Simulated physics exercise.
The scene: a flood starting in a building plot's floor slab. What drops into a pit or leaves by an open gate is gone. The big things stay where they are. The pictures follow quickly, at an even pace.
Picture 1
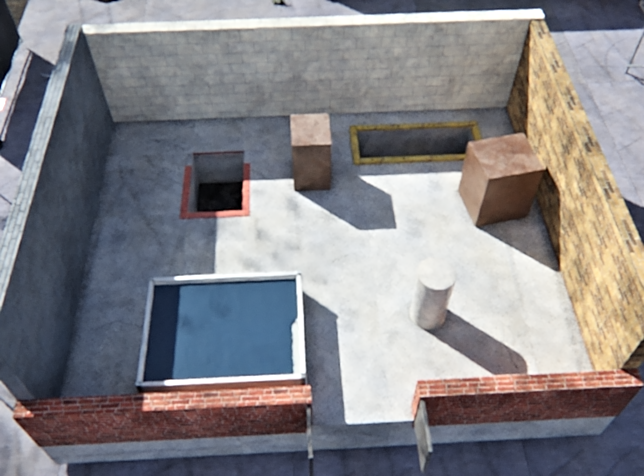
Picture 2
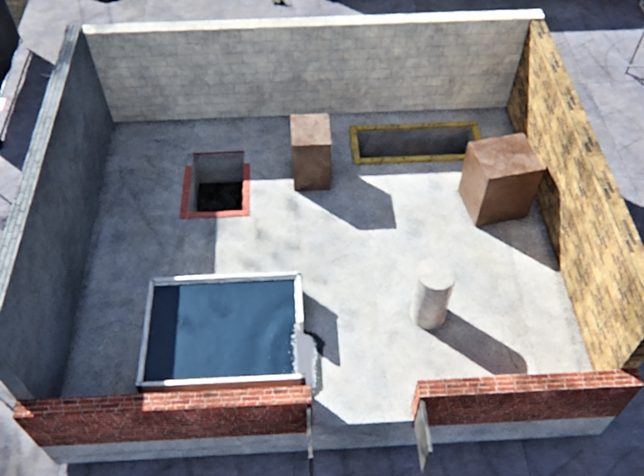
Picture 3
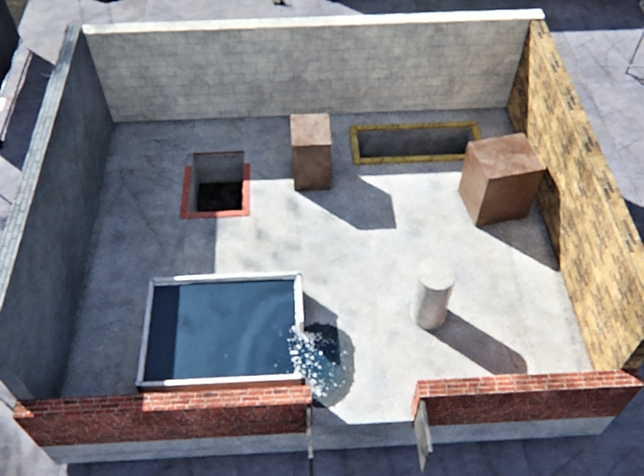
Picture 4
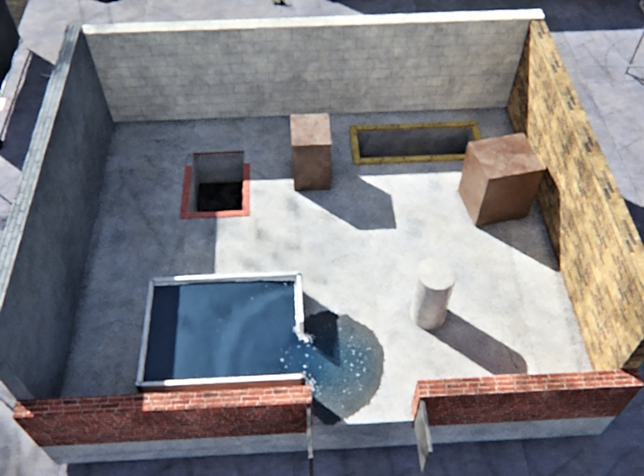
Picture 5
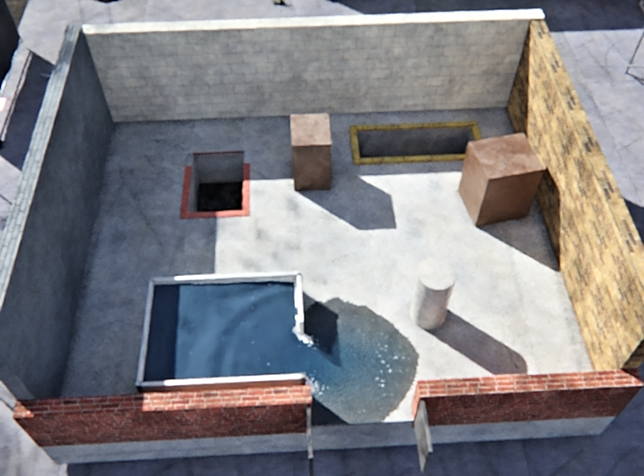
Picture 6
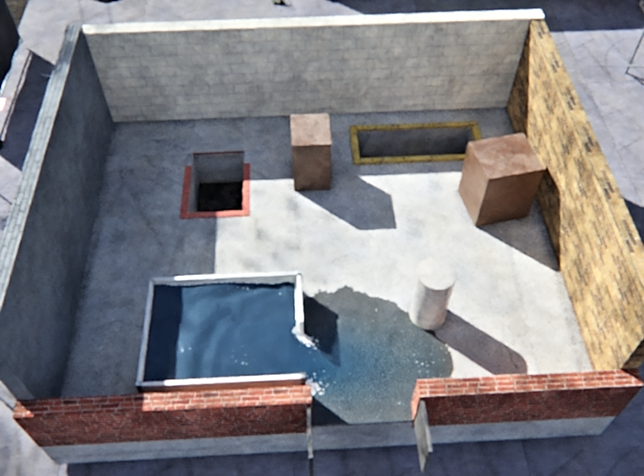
The video shows a walled concrete plot with a water-filled tank, blocks, a cylinder and floor pits. Water pours from the tank's right side, splashes onto the floor and spreads rightward in a widening pool beside the front wall's gap.
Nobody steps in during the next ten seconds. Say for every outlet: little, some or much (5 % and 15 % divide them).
The gate takes more than 15 %; the red pit takes less than 5 %; the yellow pit takes less than 5 %.
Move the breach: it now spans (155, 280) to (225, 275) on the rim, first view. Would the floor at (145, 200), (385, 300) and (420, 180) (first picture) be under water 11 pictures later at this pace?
One after the other: Covered, clear, dry.
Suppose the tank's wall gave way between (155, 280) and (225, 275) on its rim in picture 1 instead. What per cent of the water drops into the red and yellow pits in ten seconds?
Parts in a hundred: Red 45, yellow 2.
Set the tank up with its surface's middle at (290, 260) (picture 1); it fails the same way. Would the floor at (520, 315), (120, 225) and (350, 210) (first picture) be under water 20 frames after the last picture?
In turn: Flooded, clear, dry.
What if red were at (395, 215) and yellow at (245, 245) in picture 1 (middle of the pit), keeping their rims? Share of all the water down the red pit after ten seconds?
Parts in a hundred: Red 15.
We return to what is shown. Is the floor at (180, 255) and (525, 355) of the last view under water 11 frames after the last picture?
In turn: Free of water, flooded.
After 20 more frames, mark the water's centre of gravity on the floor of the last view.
At about (336, 338).
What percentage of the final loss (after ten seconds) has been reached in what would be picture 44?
Some 75 per cent.
A moment on, water covers 15 % of the floor; the gate 3 %, the red pit 0 %, the yellow pit 0 %.
Next, water covers 20 % of the floor; the gate 7 %, the red pit 0 %, the yellow pit 0 %.
Then, water covers 30 % of the floor; the gate 12 %, the red pit 0 %, the yellow pit 0 %.
Later, water covers 40 % of the floor; the gate 18 %, the red pit 0 %, the yellow pit 0 %.
In the end, water covers 65 % of the floor; the gate 23 %, the red pit 1 %, the yellow pit 0 %.
